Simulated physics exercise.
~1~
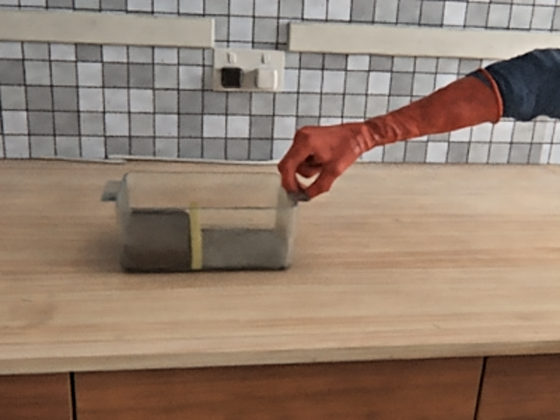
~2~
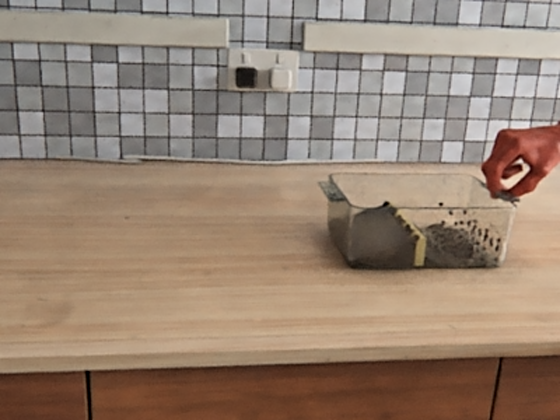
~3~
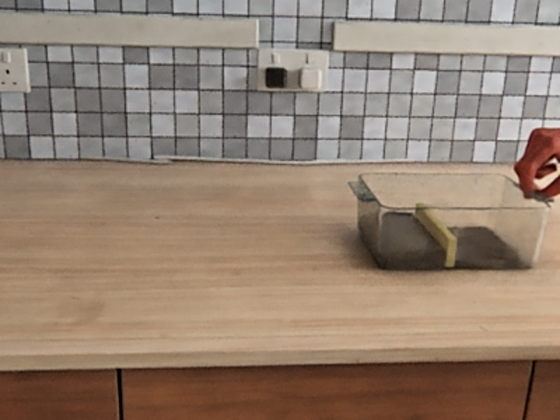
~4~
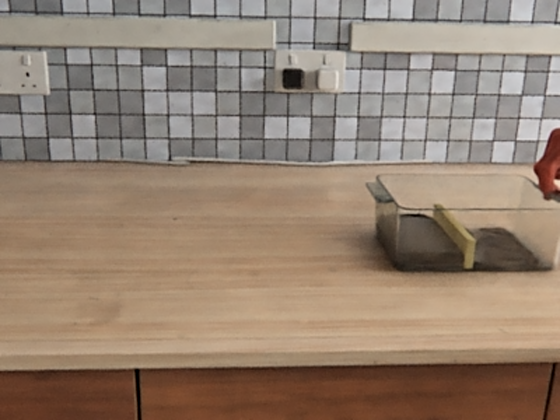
On a pale wooden worktop in front of a grey and white tiled wall, a see-through oblong tub sits with a low yellowish divider across it and dark liquid to the left. A hand in a red rubber glove grips its right end and tugs the tub to the right. The liquid surges up in a slope against the divider, and some spills over into the right side, with dark drops scattered there. The view pans slightly left as the tub rests and the liquid settles. Finally, most remains left of the divider, with a smaller share on the right.
